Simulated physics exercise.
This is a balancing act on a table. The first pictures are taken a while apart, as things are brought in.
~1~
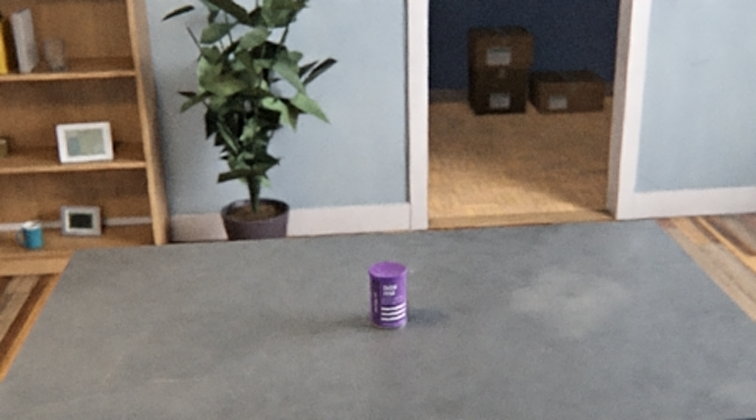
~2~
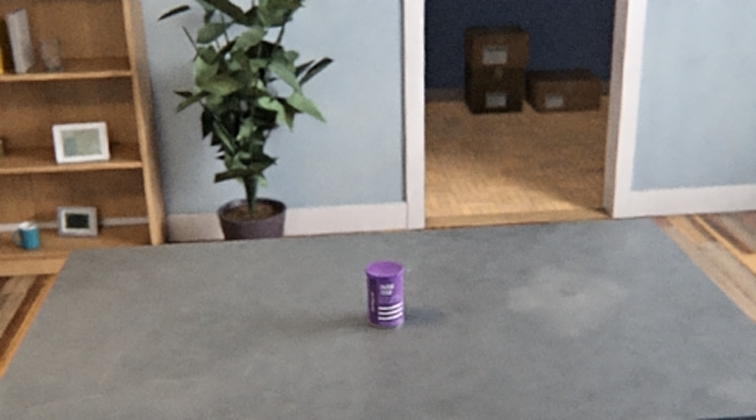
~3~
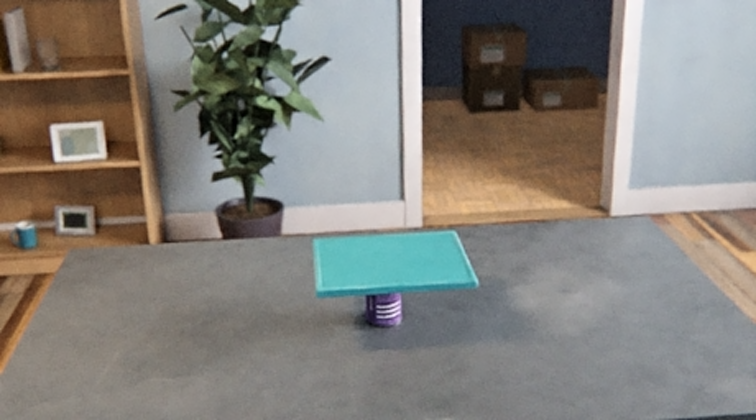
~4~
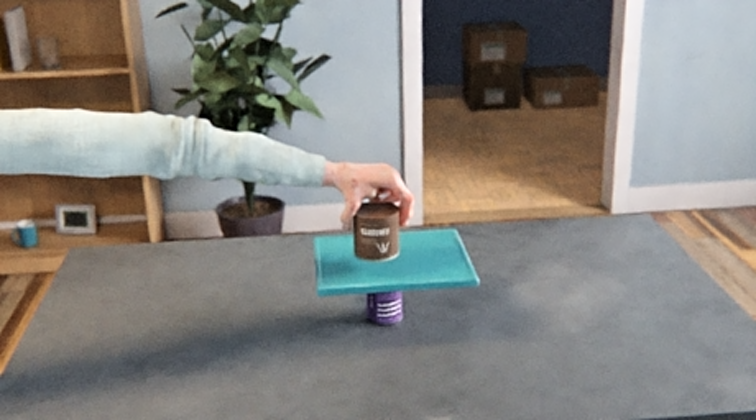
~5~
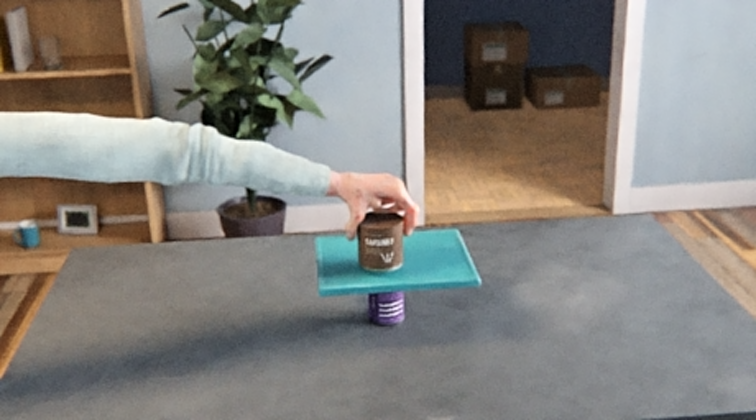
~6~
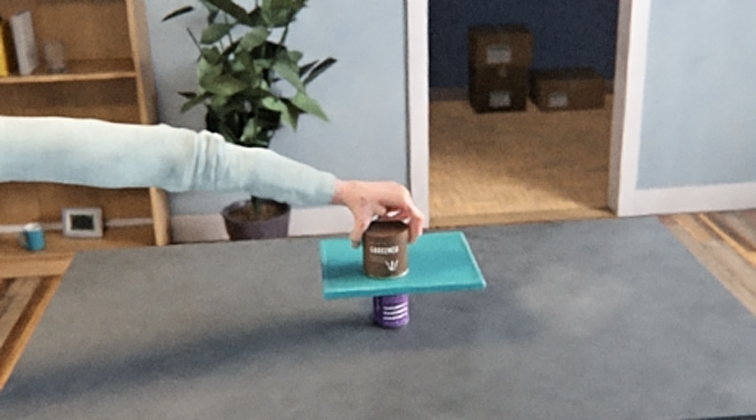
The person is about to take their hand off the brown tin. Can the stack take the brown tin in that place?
The stack holds.
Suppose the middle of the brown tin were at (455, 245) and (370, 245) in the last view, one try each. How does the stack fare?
In the first case it gives way; in the second case it holds.
Then, 0.50 s on from there, no change.
Then, 1.30 s on from there, brown tin resting near (385, 250).
In the end, all 3 unmoved. At the end, from the last picture's camera, brown tin near (385, 250). The stack stays up.
